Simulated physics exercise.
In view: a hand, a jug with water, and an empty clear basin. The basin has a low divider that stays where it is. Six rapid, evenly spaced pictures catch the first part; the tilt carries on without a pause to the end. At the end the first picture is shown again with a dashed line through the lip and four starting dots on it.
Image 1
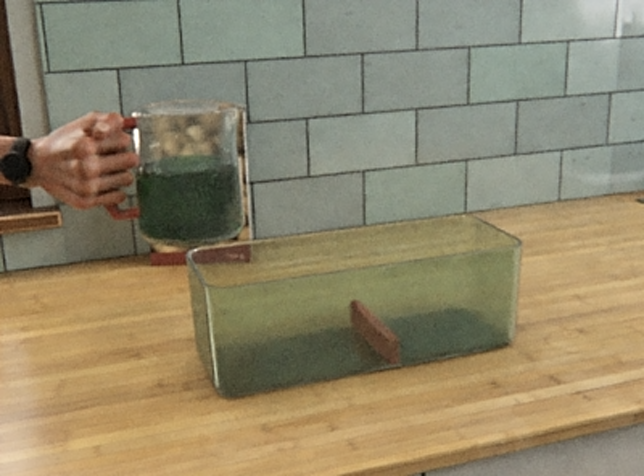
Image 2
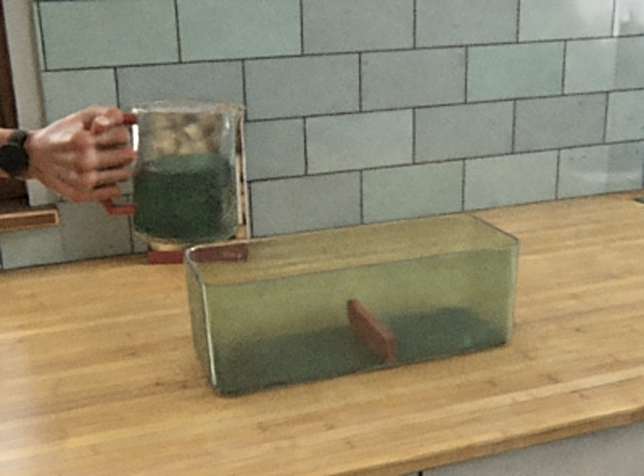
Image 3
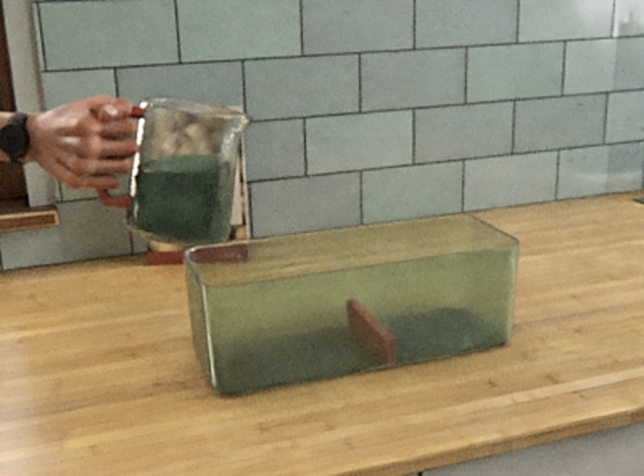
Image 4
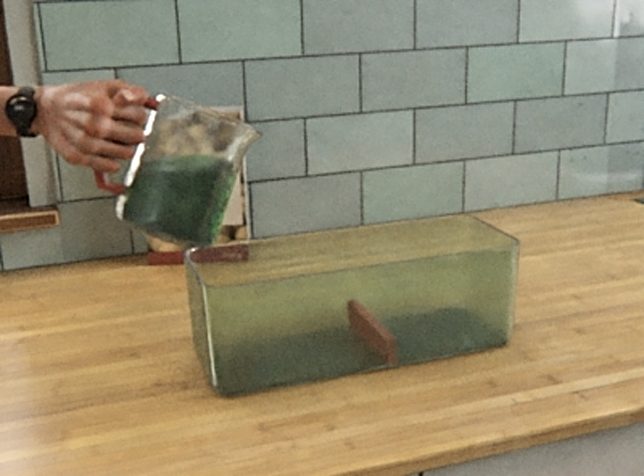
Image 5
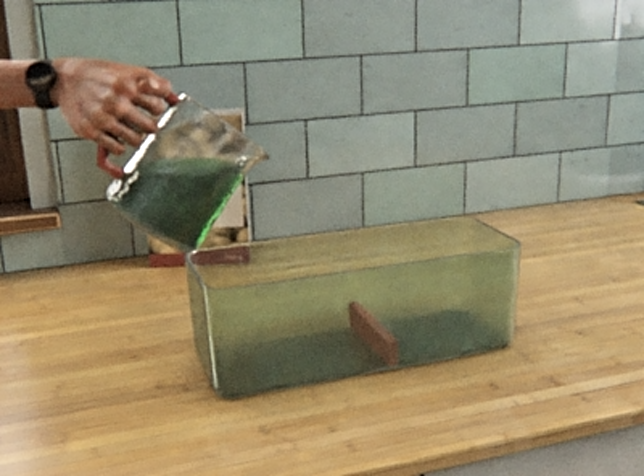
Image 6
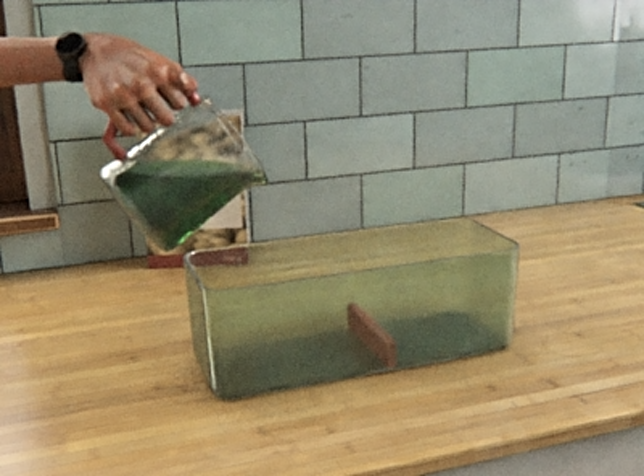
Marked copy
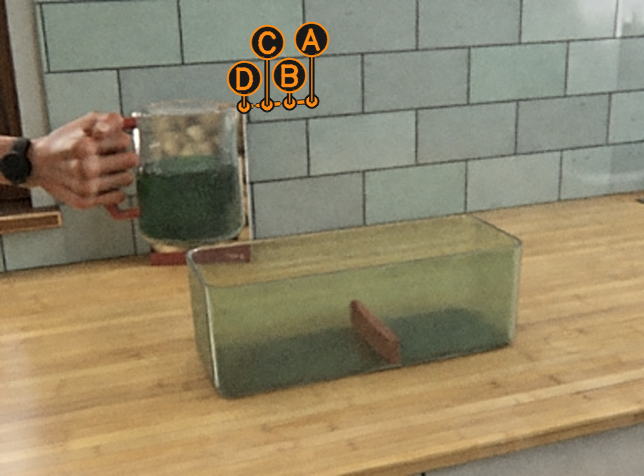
A hand wearing a dark watch held a clear jug of green liquid above the left end of a glass basin on a wooden counter, then steadily tilted it far over to the right.
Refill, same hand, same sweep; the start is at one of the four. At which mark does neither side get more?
Go for A.
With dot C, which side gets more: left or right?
The left side.
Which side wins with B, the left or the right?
The left side.
In orange, A at (311, 101); B at (289, 103); C at (267, 104); D at (244, 106).
Choosing A, about 50 % ends left of the wall and 49 % right of it.
Choosing B, about 87 % ends left of the wall and 11 % right of it.
Choosing C, about 89 % ends left of the wall and 10 % right of it.
Choosing D, about 86 % ends left of the wall and 13 % right of it.
